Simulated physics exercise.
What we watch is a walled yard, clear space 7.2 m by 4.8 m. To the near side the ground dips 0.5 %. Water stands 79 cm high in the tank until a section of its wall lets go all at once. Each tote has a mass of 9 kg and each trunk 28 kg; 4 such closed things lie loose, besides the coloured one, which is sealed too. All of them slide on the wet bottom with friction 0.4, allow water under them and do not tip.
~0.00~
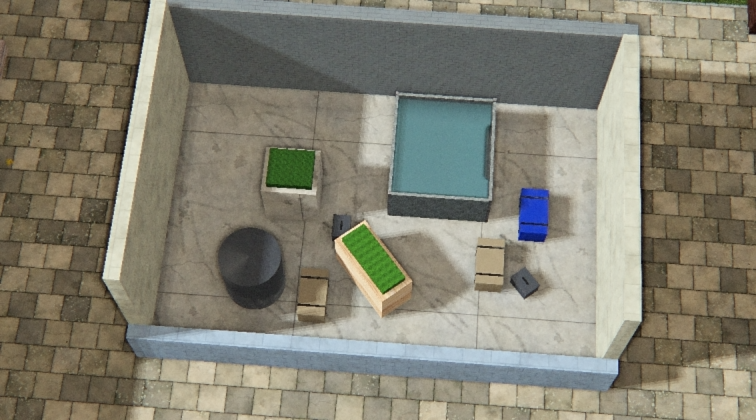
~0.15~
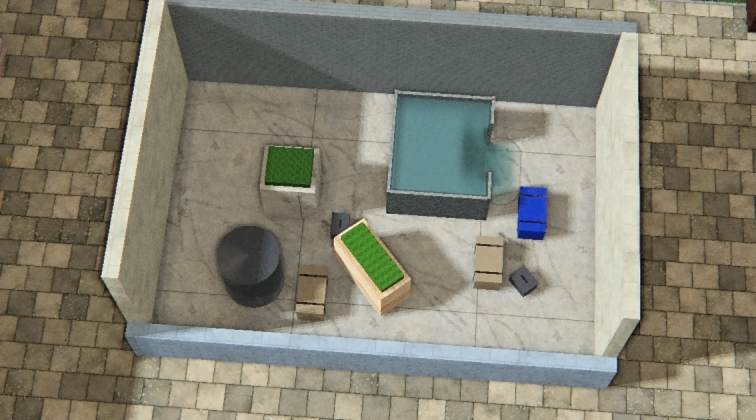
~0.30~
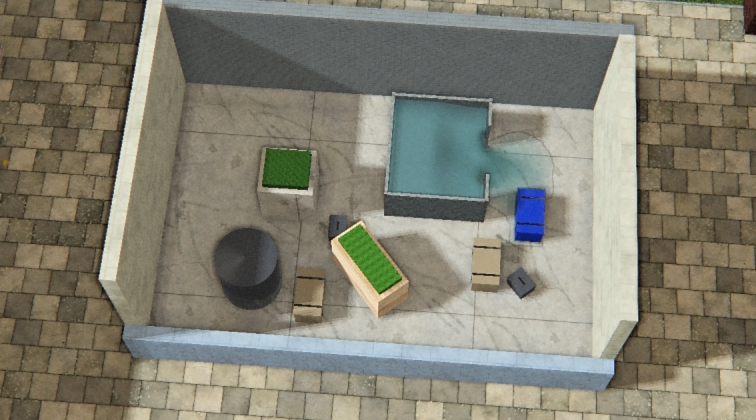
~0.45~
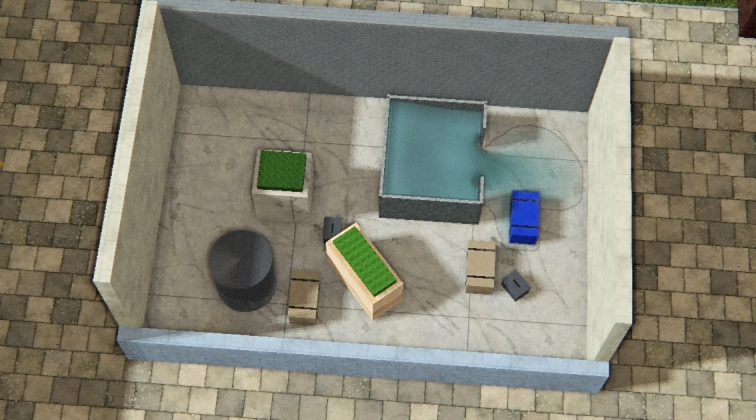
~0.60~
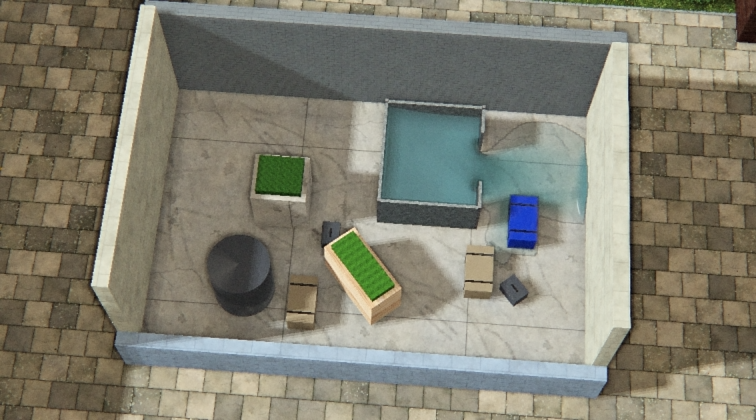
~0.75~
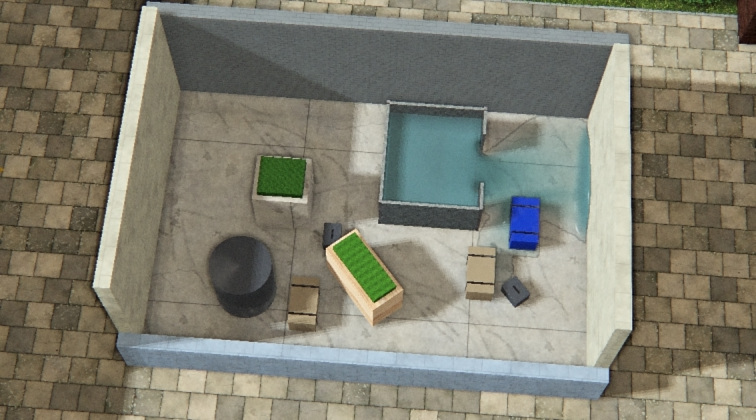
Water poured out through a gap in the right side of a raised tank and spread across the yard floor to the right wall, while the blue trunk and everything else stayed put.
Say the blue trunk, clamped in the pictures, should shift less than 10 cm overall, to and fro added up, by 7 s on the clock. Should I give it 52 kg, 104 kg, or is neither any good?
I would pick neither.
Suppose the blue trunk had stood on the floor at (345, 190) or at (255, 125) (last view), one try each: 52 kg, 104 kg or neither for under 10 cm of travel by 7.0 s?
In that order: The smaller is enough; the smaller is enough.
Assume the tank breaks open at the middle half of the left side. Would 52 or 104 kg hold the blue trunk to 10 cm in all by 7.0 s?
So the lighter choice.
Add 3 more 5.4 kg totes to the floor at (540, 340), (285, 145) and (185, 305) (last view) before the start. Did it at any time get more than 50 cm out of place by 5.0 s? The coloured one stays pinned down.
In that order: Farther, then farther, then not as far.
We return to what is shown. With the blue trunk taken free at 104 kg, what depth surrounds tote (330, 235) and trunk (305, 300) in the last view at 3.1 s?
Close to 2 and 0 centimetres.
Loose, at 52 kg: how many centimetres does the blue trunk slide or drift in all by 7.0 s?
Around 350 centimetres in total.
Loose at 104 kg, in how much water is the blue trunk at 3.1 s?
Depth: Approx. 13 cm.
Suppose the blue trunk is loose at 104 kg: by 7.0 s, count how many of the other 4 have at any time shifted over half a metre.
That comes to 1.
After 1.4 s the blue trunk would be 71 cm from its start with 52 kg and 16 cm from its start with 104 kg; 10 cm of water round it then.
After 3.1 s the blue trunk would be 187 cm from its start with 52 kg and 48 cm from its start with 104 kg; 13 cm of water round it then.
After 4.9 s the blue trunk would be 220 cm from its start with 52 kg and 78 cm from its start with 104 kg; 10 cm of water round it then.
After 7.0 s the blue trunk would be 218 cm from its start with 52 kg and 78 cm from its start with 104 kg; 9 cm of water round it then.
